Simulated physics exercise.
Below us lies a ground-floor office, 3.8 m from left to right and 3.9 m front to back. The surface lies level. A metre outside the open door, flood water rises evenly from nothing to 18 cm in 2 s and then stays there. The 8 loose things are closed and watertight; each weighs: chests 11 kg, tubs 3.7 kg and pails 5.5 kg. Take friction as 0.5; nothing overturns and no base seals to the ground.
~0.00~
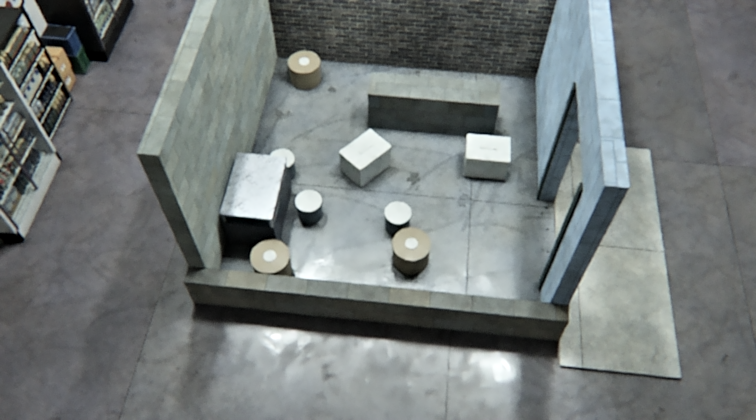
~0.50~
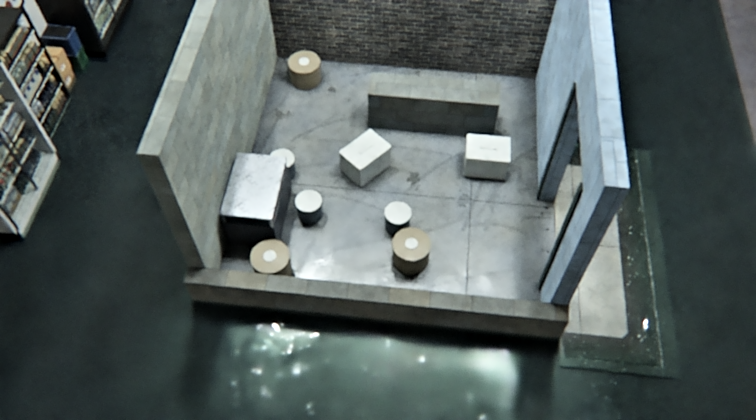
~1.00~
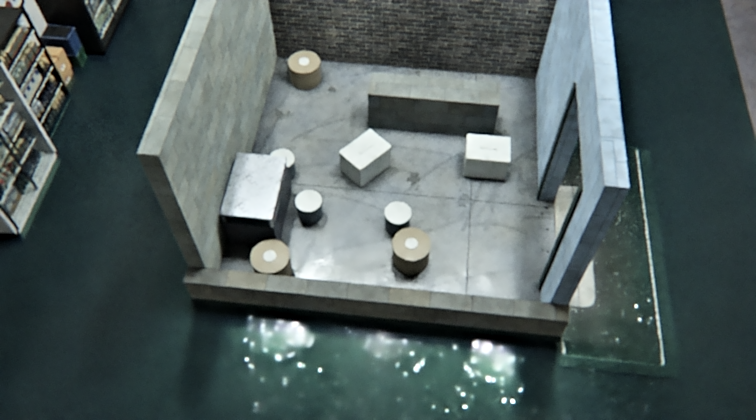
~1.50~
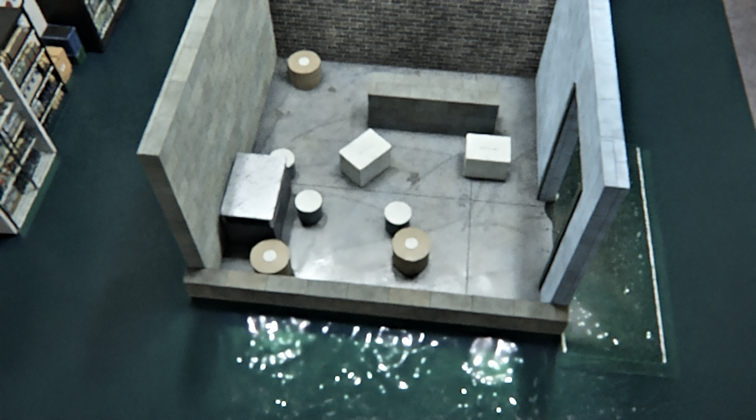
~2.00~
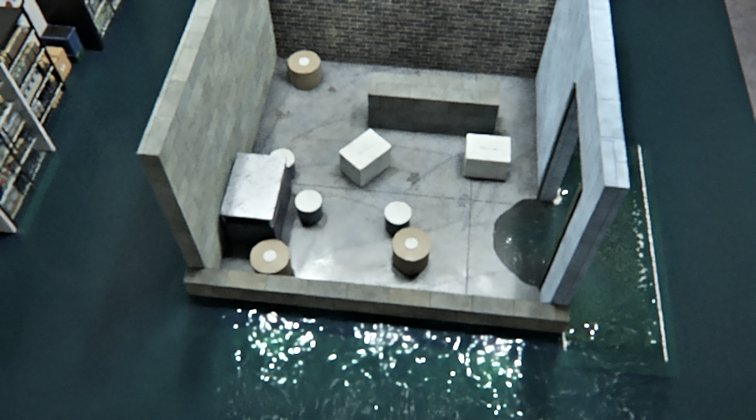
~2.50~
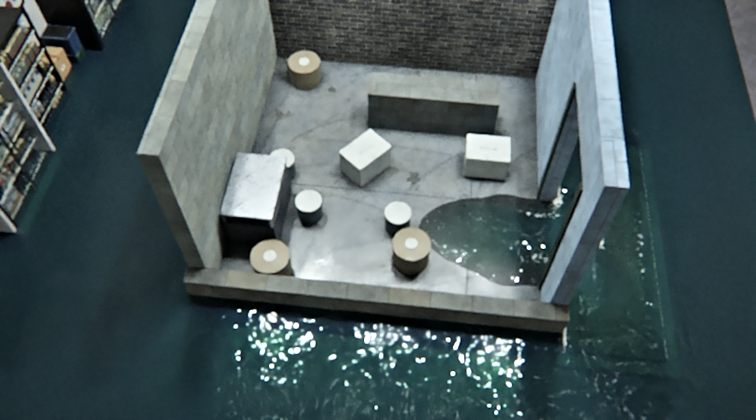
In a grey-walled ground-floor office seen from above, white blocks and round tubs stand on a dry floor. Dark green water covers the ground outside and submerges the slab by the right-hand doorway, glinting along the front wall. It then enters and spreads leftward across the floor, while the furnishings stay still.
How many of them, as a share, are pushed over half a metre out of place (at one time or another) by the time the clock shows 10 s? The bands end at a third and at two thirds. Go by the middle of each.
It is two thirds or more.
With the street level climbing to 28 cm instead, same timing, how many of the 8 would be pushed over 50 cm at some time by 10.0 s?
Then 6.
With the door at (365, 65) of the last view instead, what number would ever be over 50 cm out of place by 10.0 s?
In that case 5 of them.
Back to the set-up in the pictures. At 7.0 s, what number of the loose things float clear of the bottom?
At that moment 6.
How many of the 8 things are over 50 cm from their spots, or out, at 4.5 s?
3 of them.
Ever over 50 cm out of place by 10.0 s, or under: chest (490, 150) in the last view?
Answer: Short of it.
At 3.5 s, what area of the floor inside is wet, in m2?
Roughly 5.0 m2.
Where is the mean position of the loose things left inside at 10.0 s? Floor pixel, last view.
Near (362, 137).
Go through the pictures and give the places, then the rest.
A chest at (488, 148) rests on the ground; a tub at (412, 244), on the bottom; 0.0 m2 under water; 0 of 8 have shifted, in the first frame.
A chest at (488, 148) rests on the ground; a tub at (412, 244) rests on the ground; water covers 0.0 m2; 0 of 8 have shifted, in the second frame.
A chest at (488, 148) rests on the ground; a tub at (412, 244), on the bottom; 0.0 m2 under water; 0 of 8 have shifted, in the third frame.
A chest at (488, 148) rests on the ground; a tub at (412, 244) rests on the ground; 0.0 m2 under water; 0 of 8 have shifted, in the fourth frame.
A chest at (488, 148), on the bottom; a tub at (412, 244) rests on the ground; 0.5 m2 under water; 0 of 8 have shifted, in the fifth frame.
A chest at (488, 148), on the bottom; a tub at (412, 244), on the bottom; 1.3 m2 under water; 0 of 8 have shifted, in the sixth frame.
After 3.5 s 1 of 8 are over 50 cm from their spots; 0 afloat.
After 4.5 s 3 of 8 are over 50 cm from their spots; 1 afloat.
After 7.0 s 5 of 8 are over 50 cm from their spots; 6 afloat.
After 10.0 s 6 of 8 are over 50 cm from their spots, and 6 have been at some point; 7 afloat.
